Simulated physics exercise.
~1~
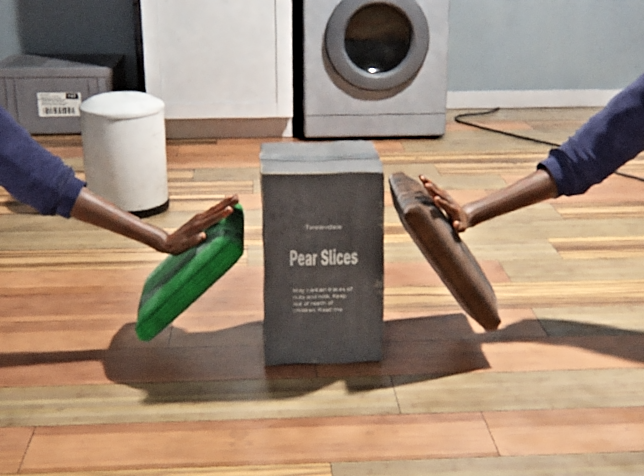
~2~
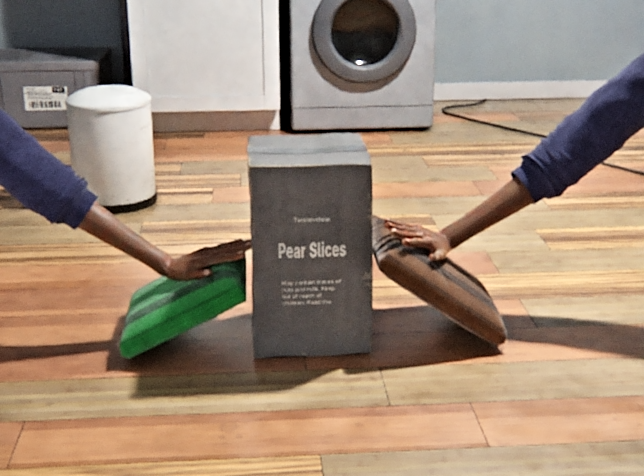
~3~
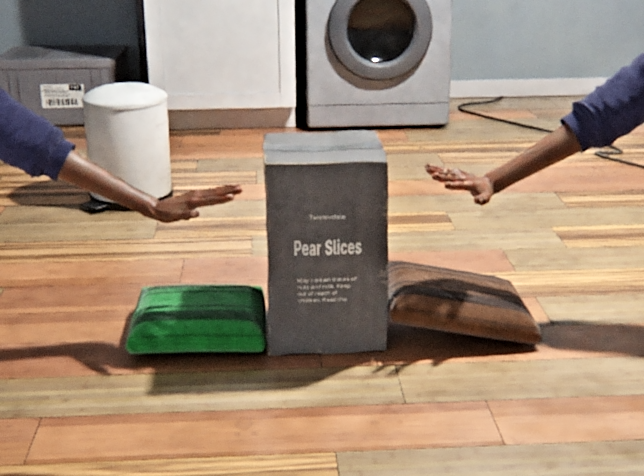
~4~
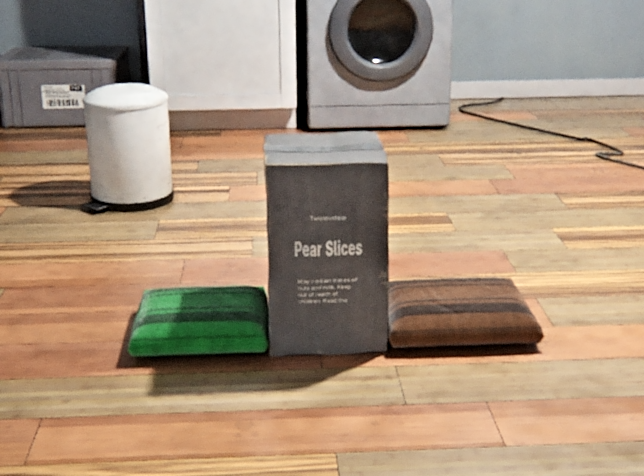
To begin with, two hands hold a green cushion on the left and a brown cushion on the right, both tilted against an upright grey box labelled Pear Slices on a bare wooden floor. The hands lower the cushions until each leans at a shallower slant beside the box. Then the hands let go and draw back, and the green cushion drops flat while the brown one slumps down, its inner end still slightly raised. Finally, the hands are gone, and both cushions lie flat on either side of the box, which remains standing.
